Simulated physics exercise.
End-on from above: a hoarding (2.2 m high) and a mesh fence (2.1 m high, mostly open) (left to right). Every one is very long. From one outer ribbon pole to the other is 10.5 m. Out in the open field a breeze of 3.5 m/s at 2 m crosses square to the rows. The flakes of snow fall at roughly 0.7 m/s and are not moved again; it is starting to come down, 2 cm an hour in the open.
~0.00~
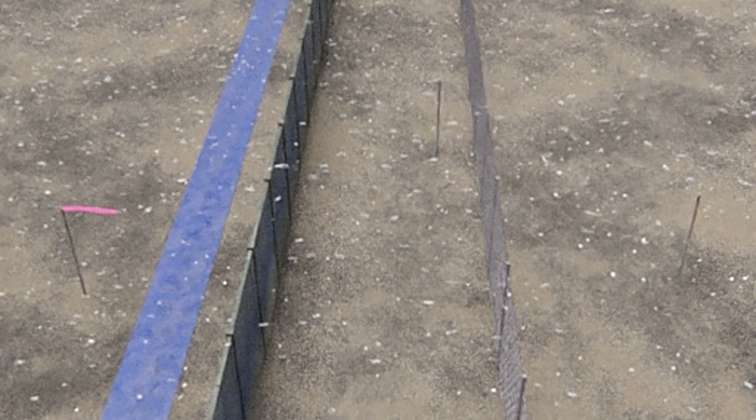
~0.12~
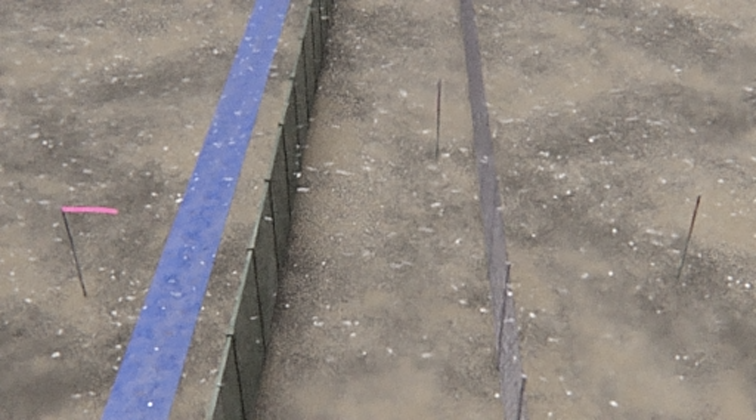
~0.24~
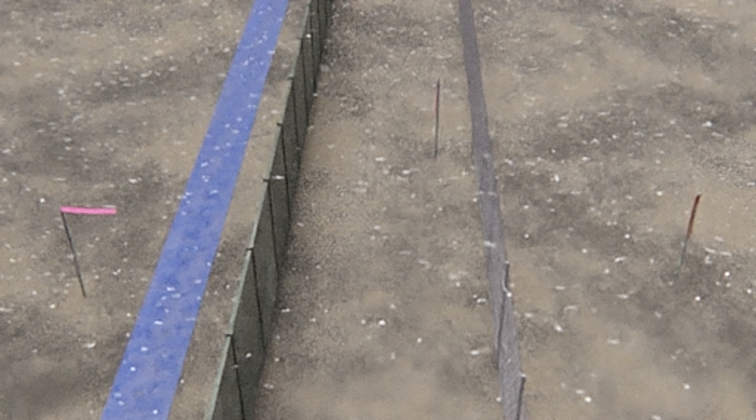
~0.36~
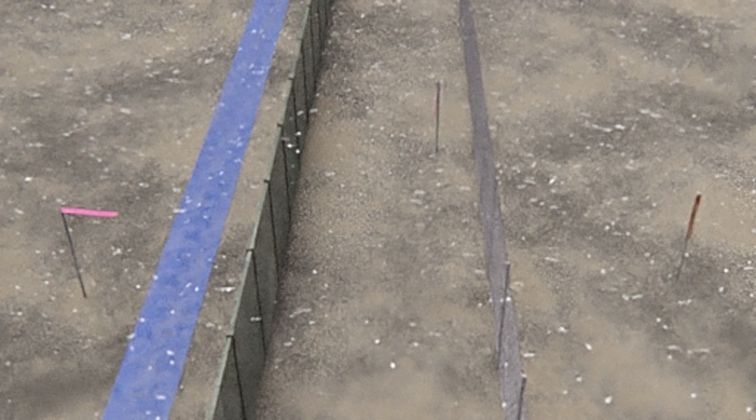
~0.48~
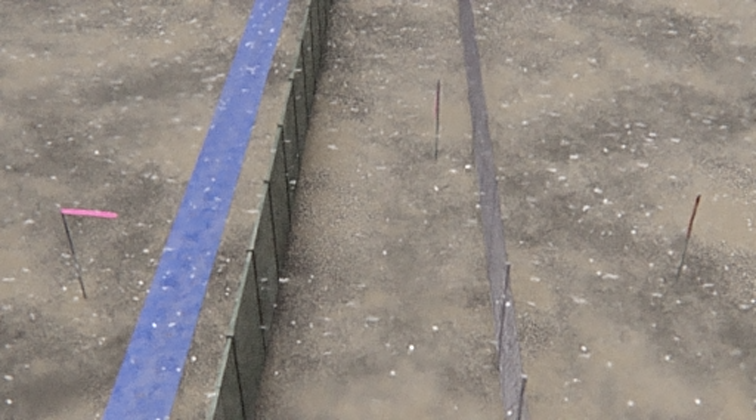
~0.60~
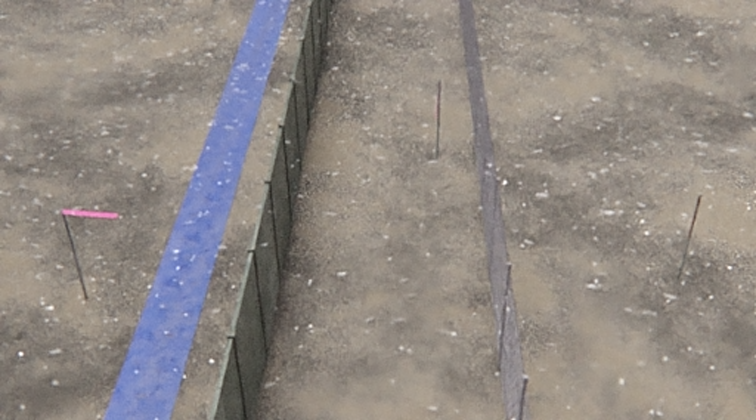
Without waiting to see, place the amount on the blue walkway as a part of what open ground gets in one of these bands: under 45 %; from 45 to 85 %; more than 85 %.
Band: Above 85 %.
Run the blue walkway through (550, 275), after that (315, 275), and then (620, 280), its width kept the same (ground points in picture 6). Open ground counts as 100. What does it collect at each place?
Going place by place, it's about 80, 60 and 90 %.
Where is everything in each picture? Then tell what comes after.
The first frame shows the left ribbon ends at (117, 212), leaning 85 degrees to the right.
The second frame shows the right ribbon ends at (689, 239), hanging almost straight and the blue one passes (184, 271).
The third frame shows above the rows the flakes slant 85 degrees from upright, towards the right and the top of the mesh fence crosses (490, 133).
The fourth frame shows the left ribbon ends at (117, 214), leaning 85 degrees to the right and the blue one passes (209, 193).
The fifth frame shows the right ribbon ends at (688, 238), hanging almost straight and above the rows the flakes slant 85 degrees from upright, towards the right.
The sixth frame shows the top of the hoarding crosses (281, 128).
In 10 minutes the blue walkway collects 4 mm against 3 mm in the open.
In 30 minutes the blue walkway collects 11 mm against 10 mm in the open.
In 60 minutes the blue walkway collects 22 mm against 20 mm in the open, so the blue walkway has 108 % of the open amount; the left half of it has 107 %, the right half 109 %.
